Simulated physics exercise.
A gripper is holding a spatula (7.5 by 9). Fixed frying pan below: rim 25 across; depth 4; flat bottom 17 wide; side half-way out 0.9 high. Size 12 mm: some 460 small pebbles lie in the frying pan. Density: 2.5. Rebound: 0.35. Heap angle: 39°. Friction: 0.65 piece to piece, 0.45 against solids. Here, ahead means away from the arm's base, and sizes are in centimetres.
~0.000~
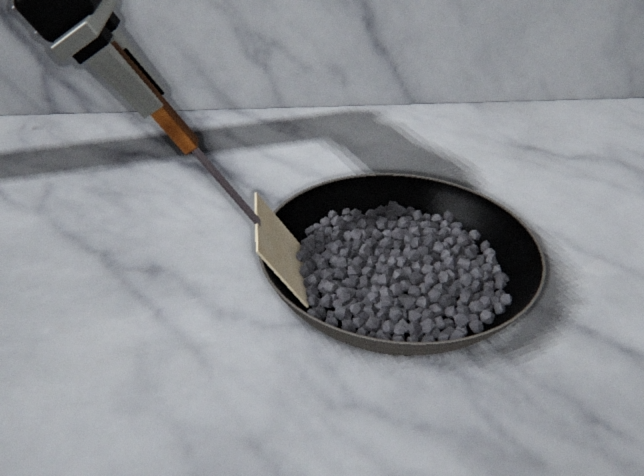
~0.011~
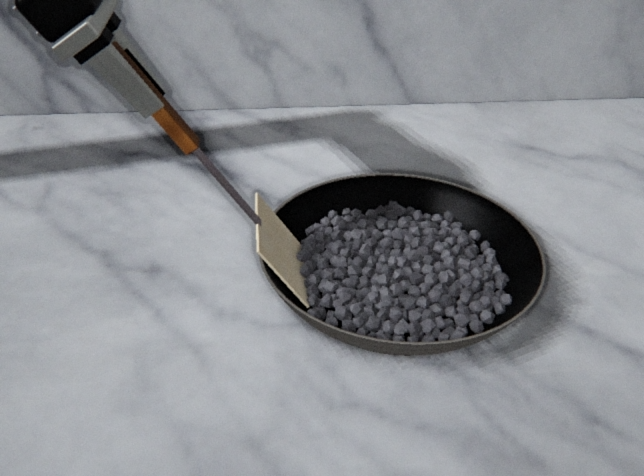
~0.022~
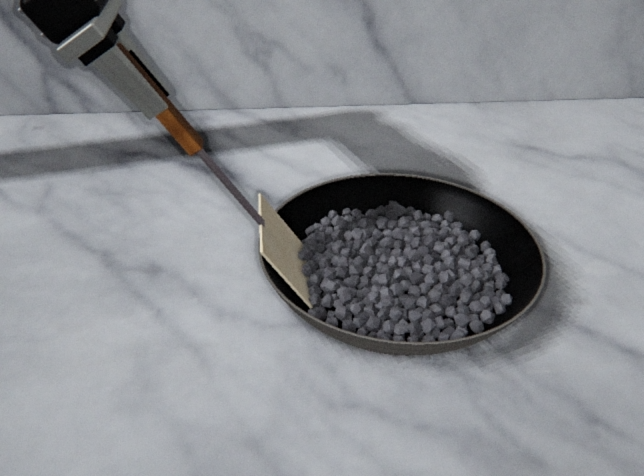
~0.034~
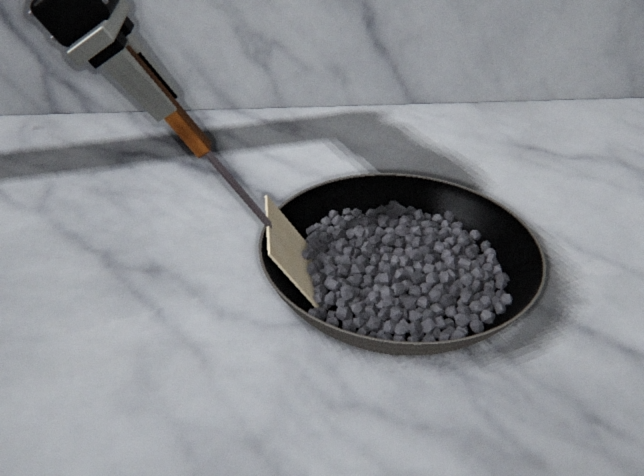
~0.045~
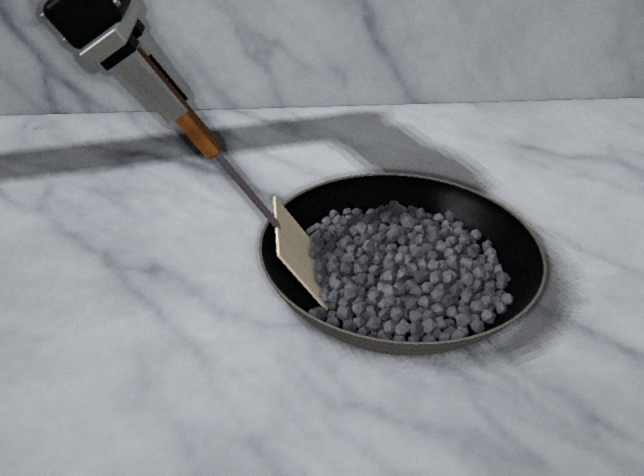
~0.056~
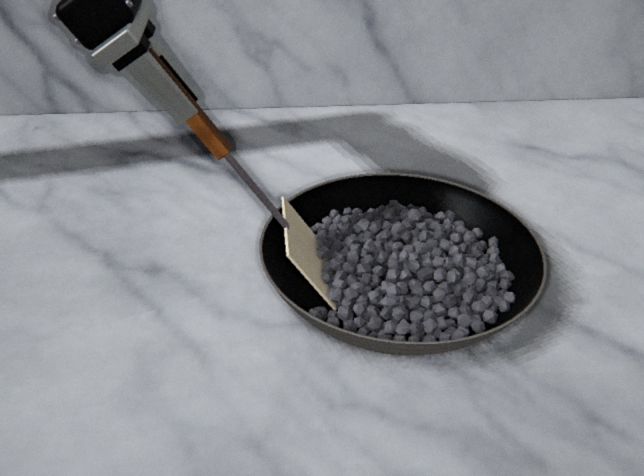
A gripper-held spatula resting at the left of a black frying pan, then slowly pushing slightly rightward against heaped grey pebbles.
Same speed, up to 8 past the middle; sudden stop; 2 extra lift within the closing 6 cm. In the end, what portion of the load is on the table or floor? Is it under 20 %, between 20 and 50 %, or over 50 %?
It is between 20 and 50 %.
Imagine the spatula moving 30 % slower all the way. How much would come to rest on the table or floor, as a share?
Roughly 20 per cent, I'd say.
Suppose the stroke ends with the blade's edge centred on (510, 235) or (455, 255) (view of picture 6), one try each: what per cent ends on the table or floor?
I'd say some 50 per cent, then some 10 per cent.
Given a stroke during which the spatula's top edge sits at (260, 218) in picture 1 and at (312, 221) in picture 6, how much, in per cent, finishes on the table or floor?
Some 40 percent ends up on the table or floor.
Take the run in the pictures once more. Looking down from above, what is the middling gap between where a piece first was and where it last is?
Somewhere about 7 centimetres, I'd say.
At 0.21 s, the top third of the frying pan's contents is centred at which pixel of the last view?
Near (490, 238).
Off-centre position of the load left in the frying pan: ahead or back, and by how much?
I'd say close to 4.5 cm toward the front.
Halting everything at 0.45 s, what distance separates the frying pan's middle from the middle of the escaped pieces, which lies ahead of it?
About 16 cm.
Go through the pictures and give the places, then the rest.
The first picture shows spatula top edge at (256, 220), sloping 57°; upper third of the load around (396, 260), from x 305 to 505, top at y 205; 455 in the frying pan.
The second picture shows spatula top edge at (257, 220), sloping 57°; upper third of the load around (396, 260), from x 305 to 505, top at y 205.
The third picture shows spatula top edge at (260, 221), sloping 57°; upper third of the load around (395, 259), from x 305 to 505, top at y 205.
The fourth picture shows spatula top edge at (267, 223), sloping 57°; upper third of the load around (394, 259), from x 310 to 505, top at y 205.
The fifth picture shows spatula top edge at (276, 224), sloping 57°; upper third of the load around (397, 257), from x 310 to 505, top at y 205.
The sixth picture shows spatula top edge at (285, 224), sloping 57°; upper third of the load around (400, 253), from x 315 to 510, top at y 205; 455 in the frying pan.
After 0.13 s, sloping 57°, highest piece 6 above the table; 455 in the frying pan.
After 0.21 s, sloping 57°, highest piece 7 above the table; 448 in the frying pan, 7 on the blade or in flight.
After 0.45 s, sloping 57°, highest piece 6 above the table; 335 in the frying pan, 114 on the table or floor, 6 on the blade or in flight.
After 1.50 s, sloping 57°, highest piece 5 above the table; 335 in the frying pan, 120 on the table or floor.
At rest, 335 in the frying pan, 120 on the table or floor. That is 26 % on the table or floor.
